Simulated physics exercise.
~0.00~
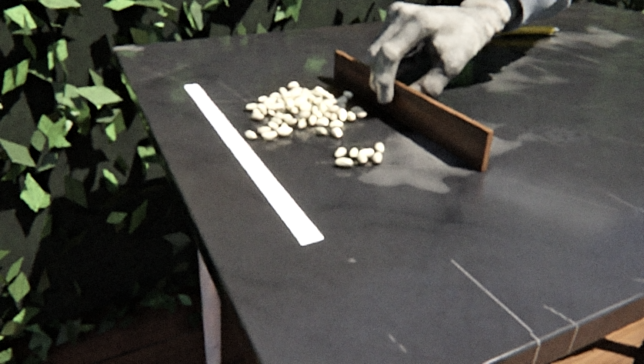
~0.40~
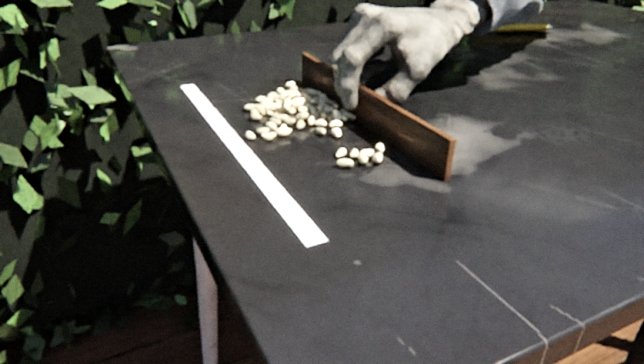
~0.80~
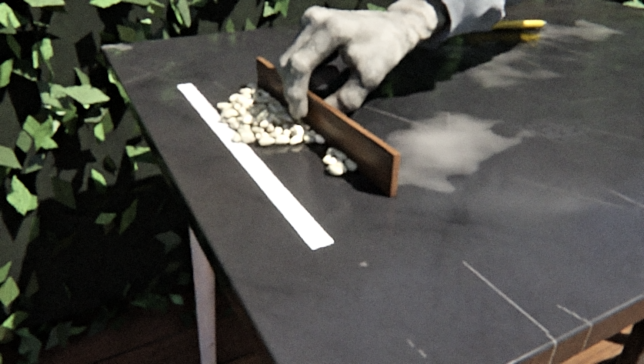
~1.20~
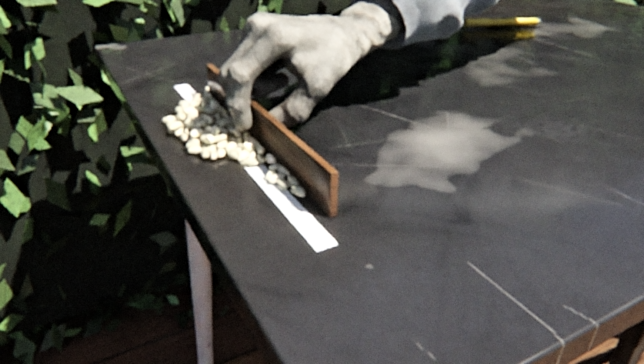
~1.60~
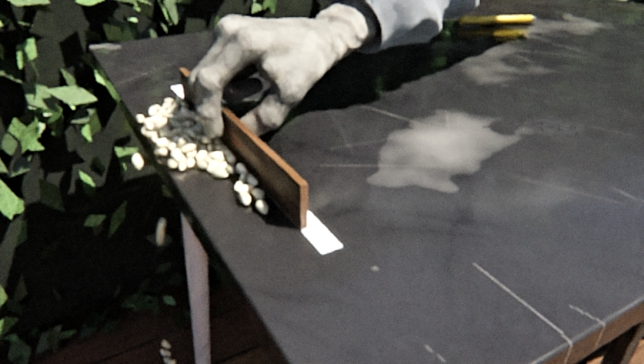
On a dark tabletop beside leafy greenery, a gloved hand slid a brown wooden strip leftward, sweeping two clusters of pale beans across the white tape until the strip stopped there, with a few beans dropping off the edge and the rest staying on.
